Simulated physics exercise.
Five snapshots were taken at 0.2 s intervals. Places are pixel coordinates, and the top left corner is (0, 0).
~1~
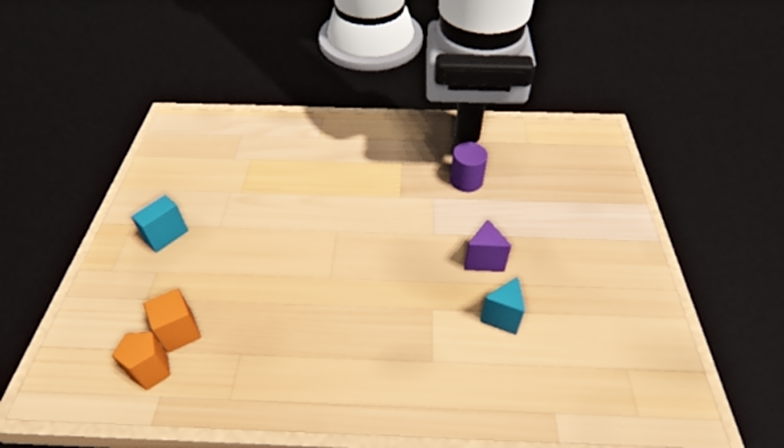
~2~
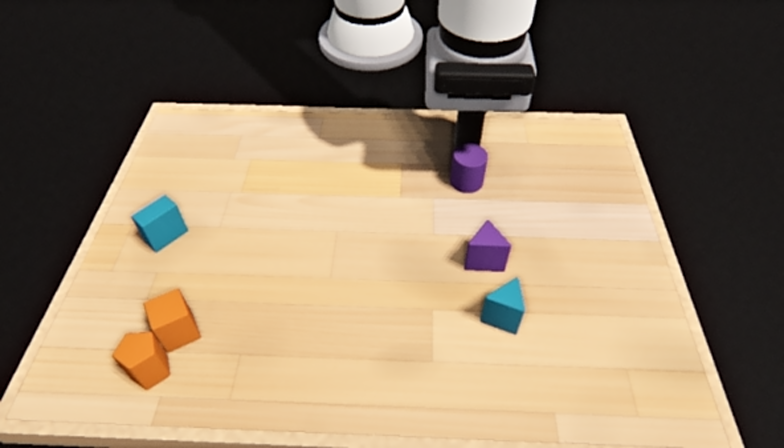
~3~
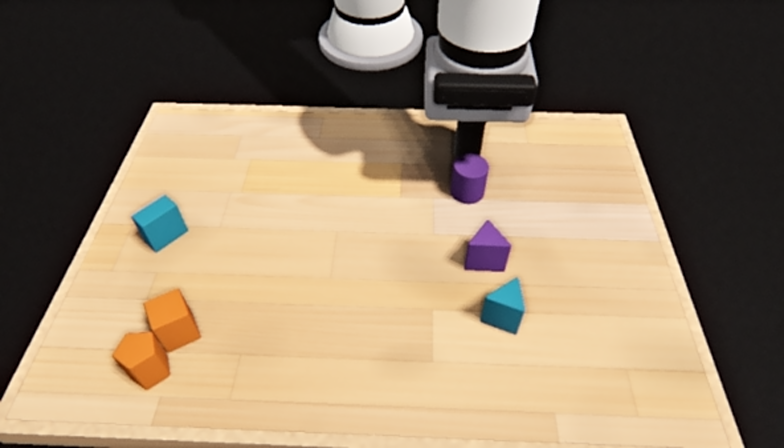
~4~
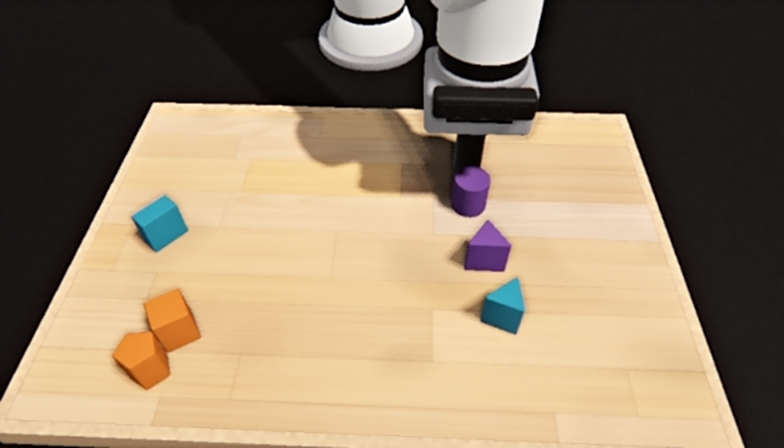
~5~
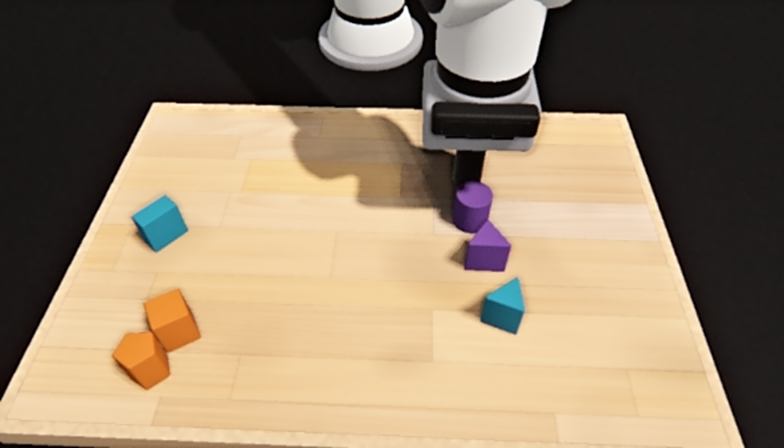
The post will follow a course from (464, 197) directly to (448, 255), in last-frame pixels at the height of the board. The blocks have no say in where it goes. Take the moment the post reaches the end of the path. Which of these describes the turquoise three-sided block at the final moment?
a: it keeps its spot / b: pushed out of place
(a)
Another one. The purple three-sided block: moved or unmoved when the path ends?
Gets moved.
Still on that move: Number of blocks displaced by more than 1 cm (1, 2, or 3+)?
My guess is two.
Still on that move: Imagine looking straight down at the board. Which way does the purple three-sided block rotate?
Short answer: Clockwise.
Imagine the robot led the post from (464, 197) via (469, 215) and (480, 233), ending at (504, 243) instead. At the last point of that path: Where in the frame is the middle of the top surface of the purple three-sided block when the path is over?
At the end it should sit near (500, 269).
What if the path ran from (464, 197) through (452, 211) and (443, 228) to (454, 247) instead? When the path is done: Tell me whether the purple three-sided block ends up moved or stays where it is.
It is no longer where it was.
On the path given first. Halfway along, post at (458, 209); purple circular block at (481, 220); purple three-sided block at (496, 244), turned 30° clockwise.
At the end, post at (450, 240); purple circular block at (487, 238); purple three-sided block at (511, 260), turned 35° clockwise; turquoise three-sided block unmoved.
